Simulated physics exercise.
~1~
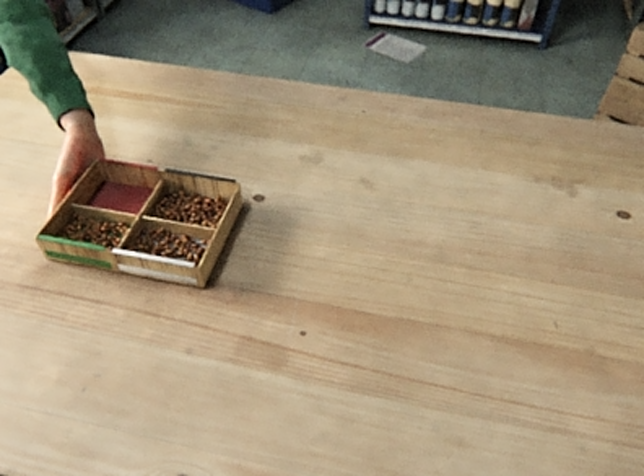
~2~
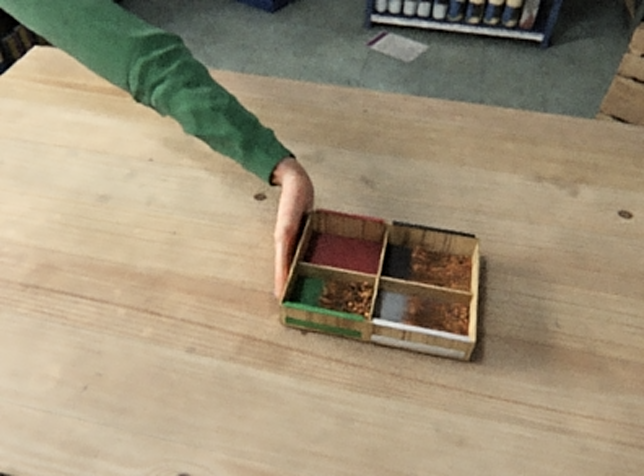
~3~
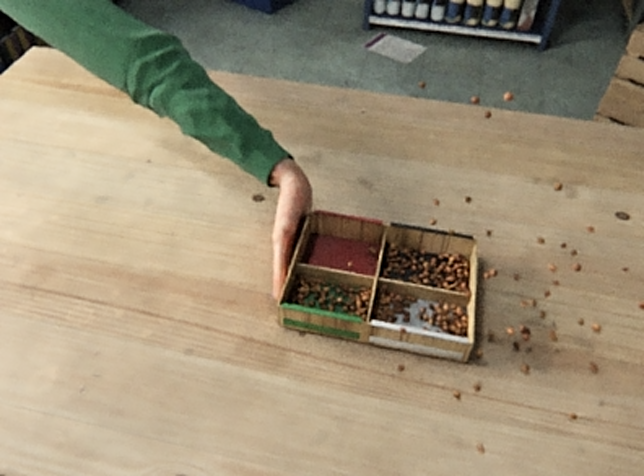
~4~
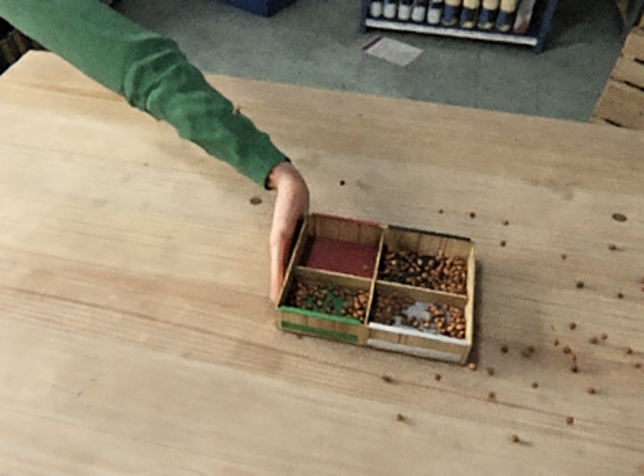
A divided wooden tray of small brown balls was pushed quickly rightward across a wooden table by a green-sleeved arm, then stopped sharply, and some balls flew out and scattered over the tabletop to the right, while most stayed in the tray.
